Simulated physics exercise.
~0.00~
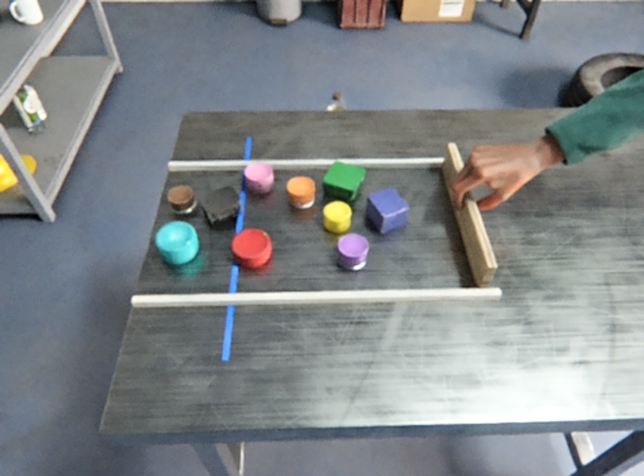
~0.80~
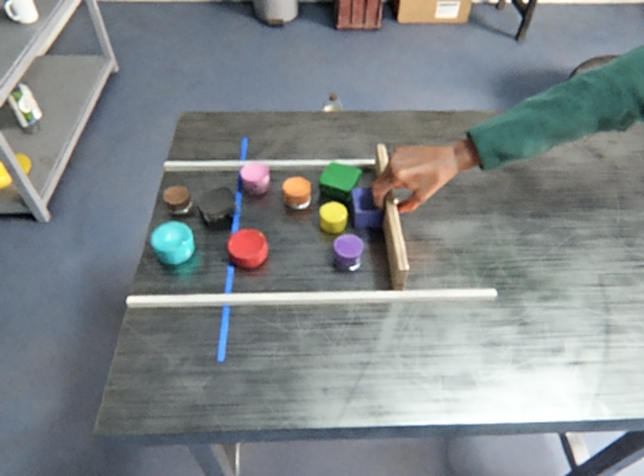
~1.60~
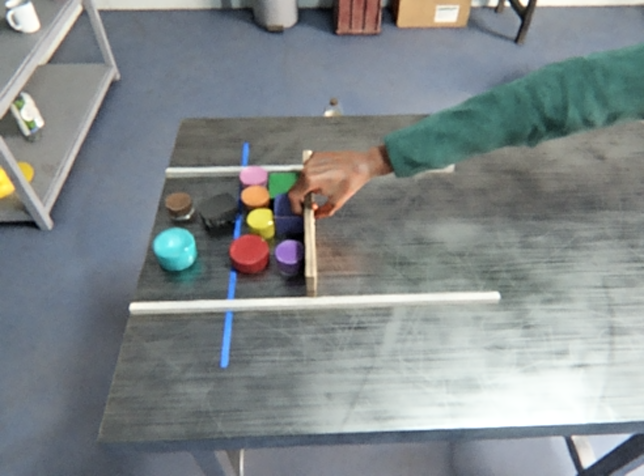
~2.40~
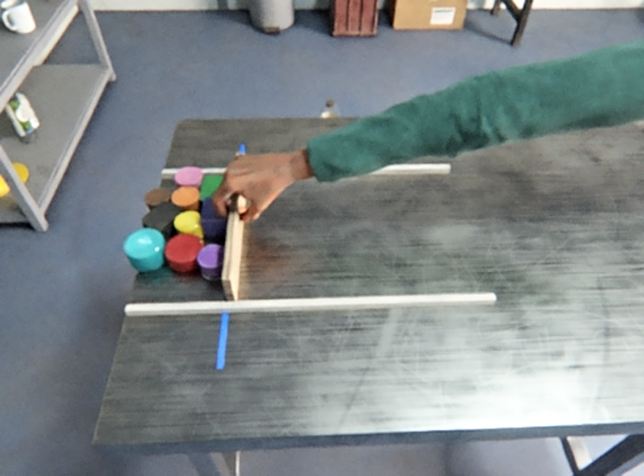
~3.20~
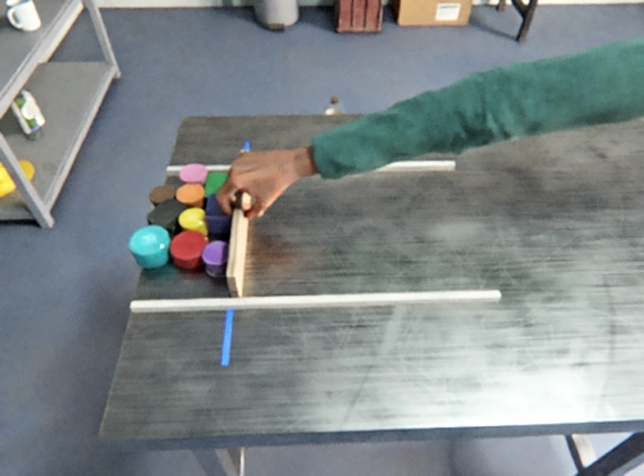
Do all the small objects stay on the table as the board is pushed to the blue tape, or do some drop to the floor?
They all stay on the table. The board bunches them together near the left edge, and none of them drops to the floor.
On a dark tabletop, a hand slides a wooden board left to blue tape, bunching small colourful objects, none falling off.
